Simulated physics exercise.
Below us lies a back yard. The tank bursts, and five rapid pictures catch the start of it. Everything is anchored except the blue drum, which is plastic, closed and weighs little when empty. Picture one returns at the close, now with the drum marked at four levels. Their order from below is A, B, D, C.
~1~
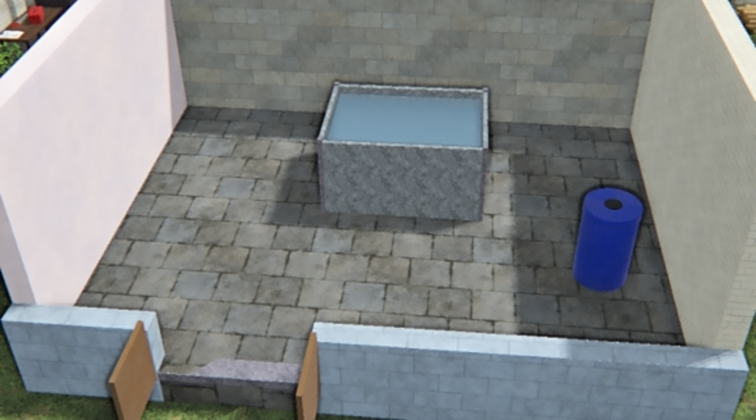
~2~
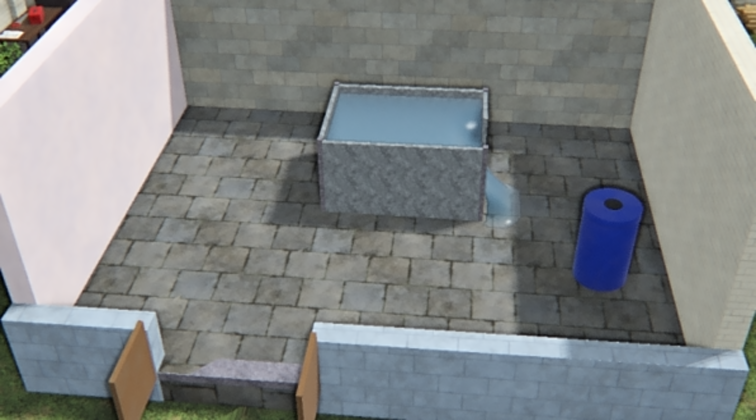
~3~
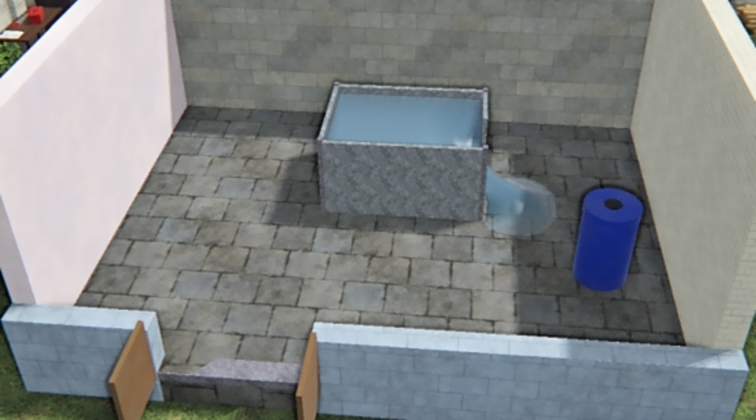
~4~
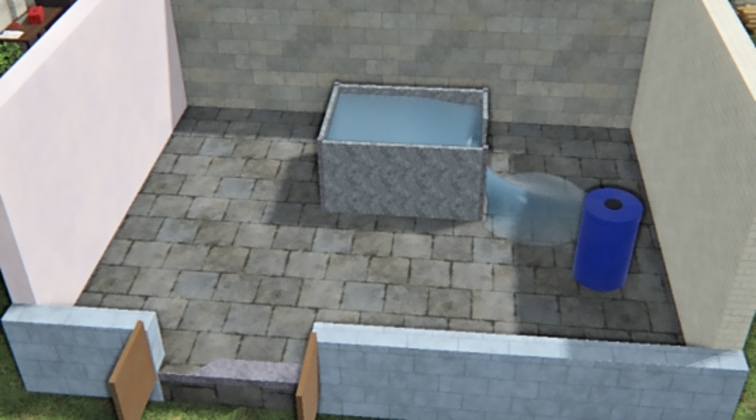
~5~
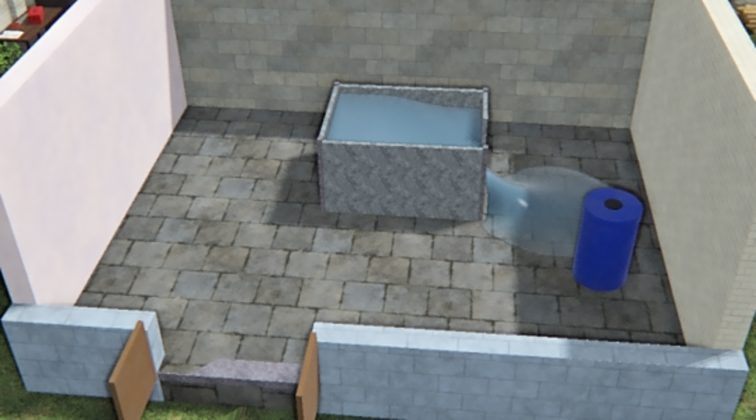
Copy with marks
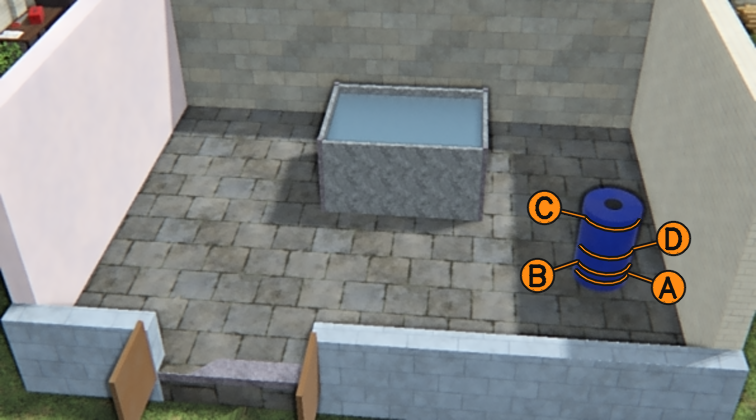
The clip opens on a back yard seen from above, with a full stone tank in the paved space, a blue drum to its right and an open gate in front. Water emerges at the tank's right side, then spreads rightward over the paving, while the drum stays still.
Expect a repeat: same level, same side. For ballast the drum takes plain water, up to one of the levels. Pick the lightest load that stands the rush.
I would pick line D.
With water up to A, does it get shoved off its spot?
Yes.
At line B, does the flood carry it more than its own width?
Yes, clearly.
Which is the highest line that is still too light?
The answer is B.
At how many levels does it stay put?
Two of them.
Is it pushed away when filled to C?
No, not at all.
On the marked copy, A at (604, 283); B at (605, 274); C at (614, 229); D at (608, 258); from the bottom up A, B, D, C.
With A, it is pushed about 4 times its own width away.
With B, it is pushed about twice its own width away.
With C, it does not move.
With D, it does not move.
